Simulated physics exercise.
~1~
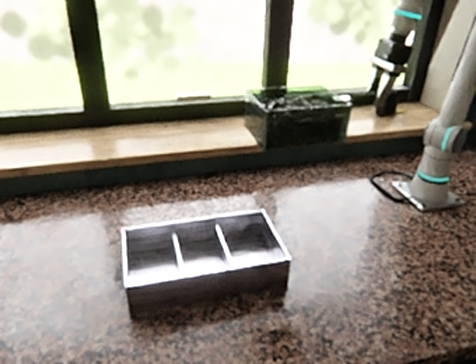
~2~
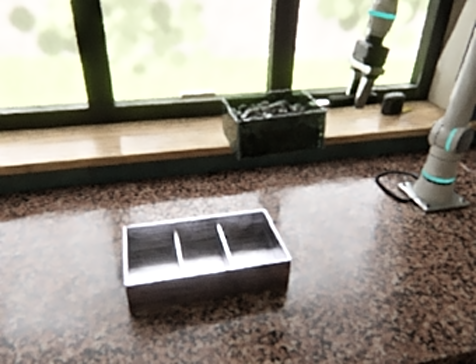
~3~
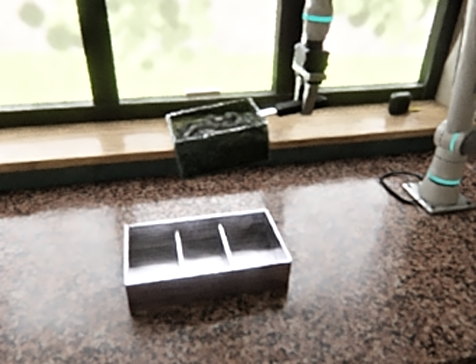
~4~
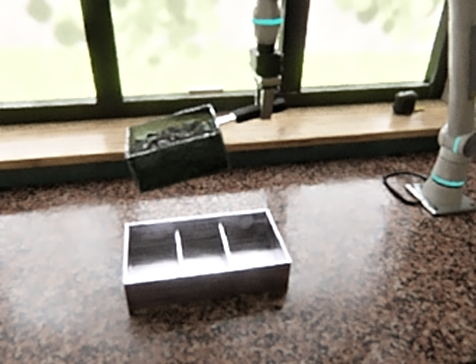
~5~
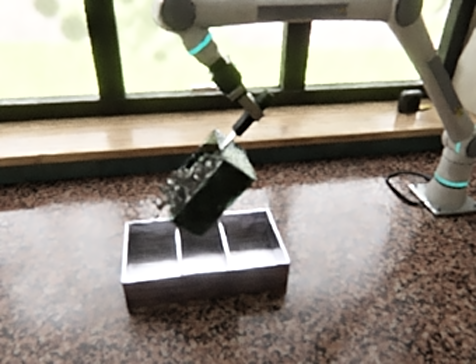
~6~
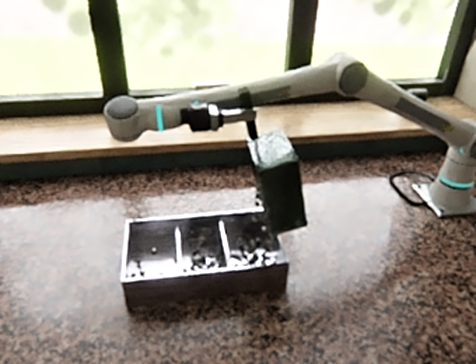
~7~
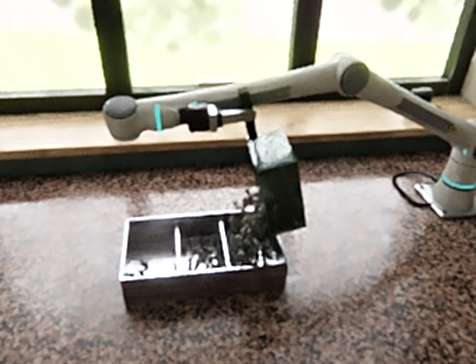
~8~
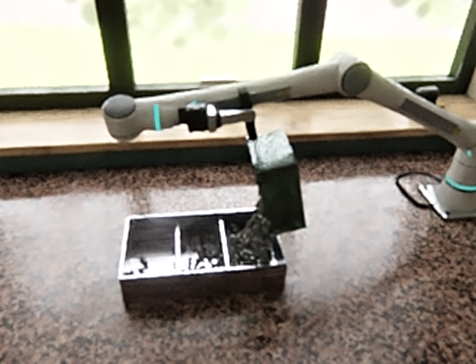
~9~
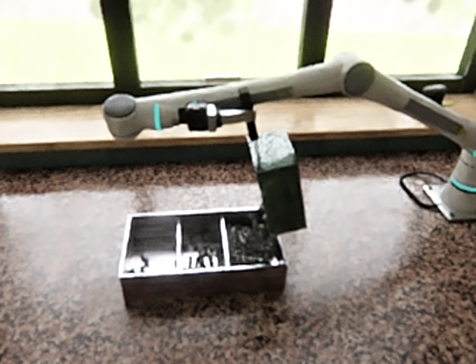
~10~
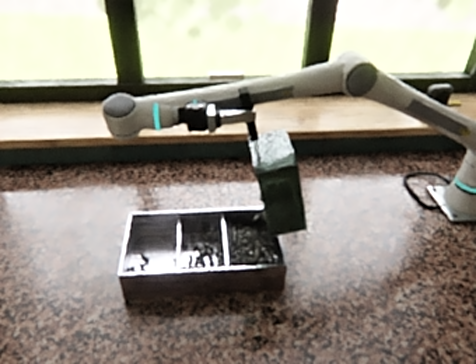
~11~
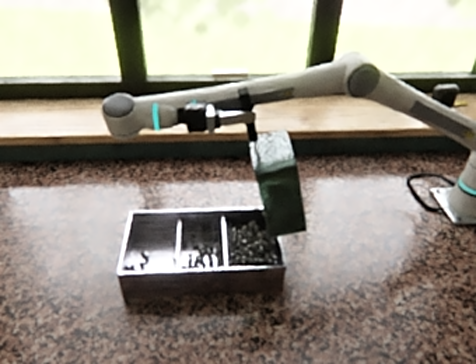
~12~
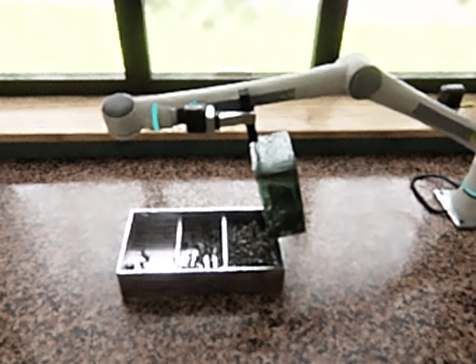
On a speckled countertop by a window, a robot arm tips small dark pebbles from a box, mostly filling a divided crate's right compartment.
